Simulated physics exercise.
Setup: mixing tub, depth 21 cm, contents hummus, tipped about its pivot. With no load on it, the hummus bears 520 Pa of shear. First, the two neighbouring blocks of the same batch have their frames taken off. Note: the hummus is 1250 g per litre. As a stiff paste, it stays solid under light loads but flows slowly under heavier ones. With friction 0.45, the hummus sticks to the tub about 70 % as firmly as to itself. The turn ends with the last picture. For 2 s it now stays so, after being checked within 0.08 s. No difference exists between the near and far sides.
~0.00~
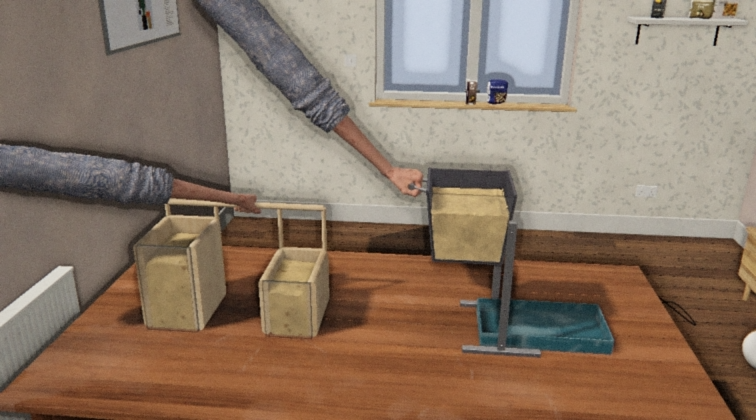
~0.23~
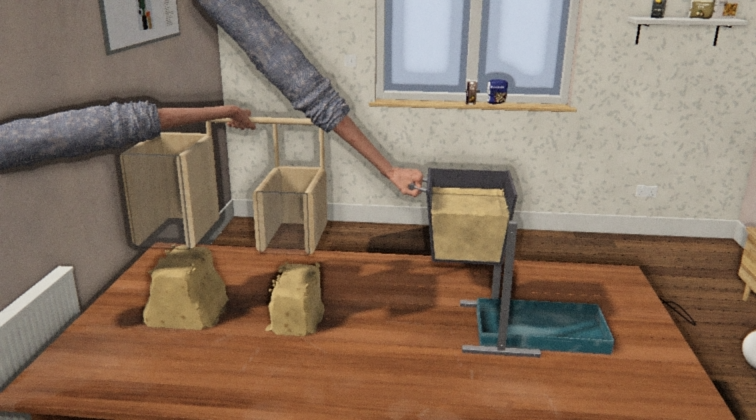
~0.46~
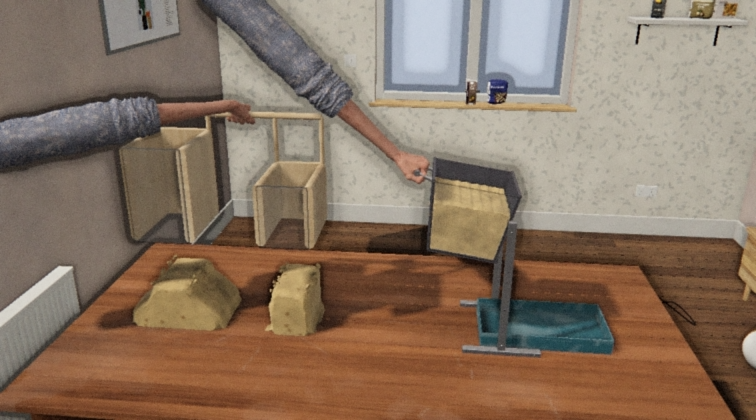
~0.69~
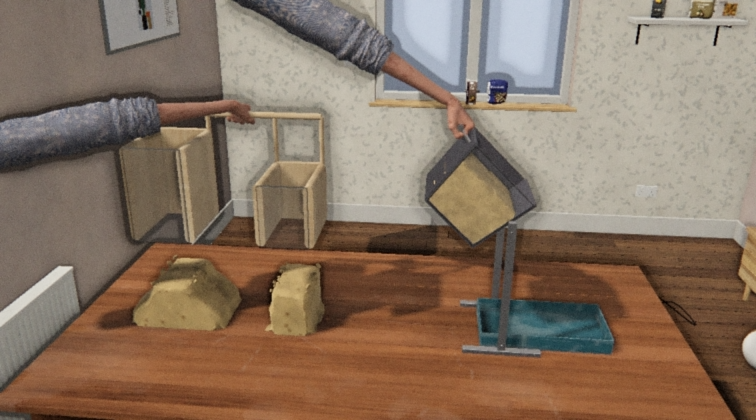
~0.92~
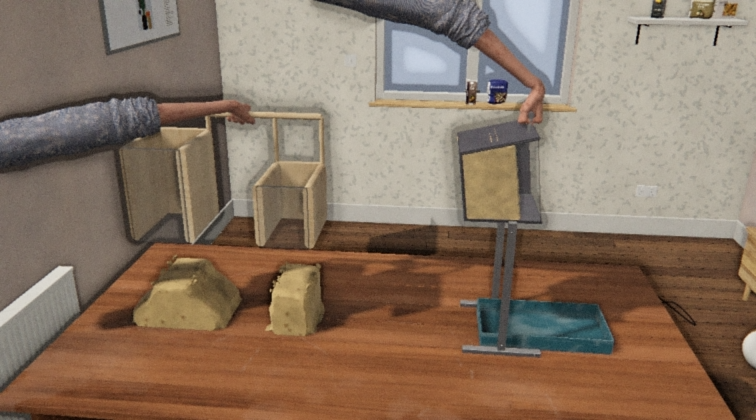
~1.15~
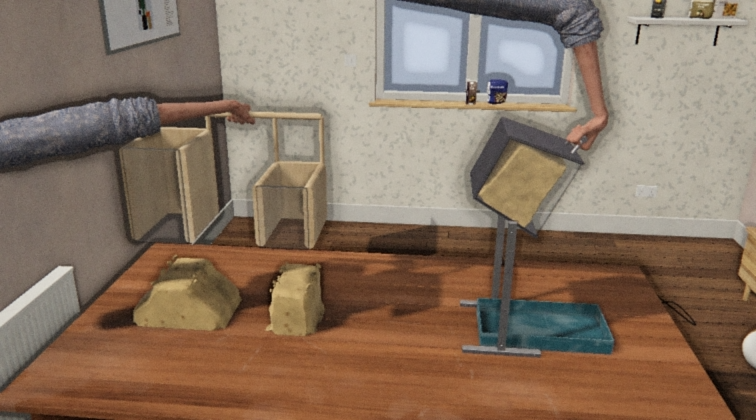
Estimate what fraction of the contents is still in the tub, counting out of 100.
Roughly 0 out of 100.
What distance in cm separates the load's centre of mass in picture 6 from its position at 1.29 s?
Around 11 cm.
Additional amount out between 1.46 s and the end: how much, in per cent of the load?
Later share of the load: Approx. 0 %.
By 1.29 s, the tub is at 115 degrees and holds 60 %.
By 1.46 s, the tub is at 115 degrees and holds 0 %.
By 1.63 s, the tub is at 115 degrees and holds 0 %.
By 1.80 s, the tub is at 115 degrees and holds 0 %.
By 3.15 s, at the end, the tub is at 115 degrees and holds 0 %.
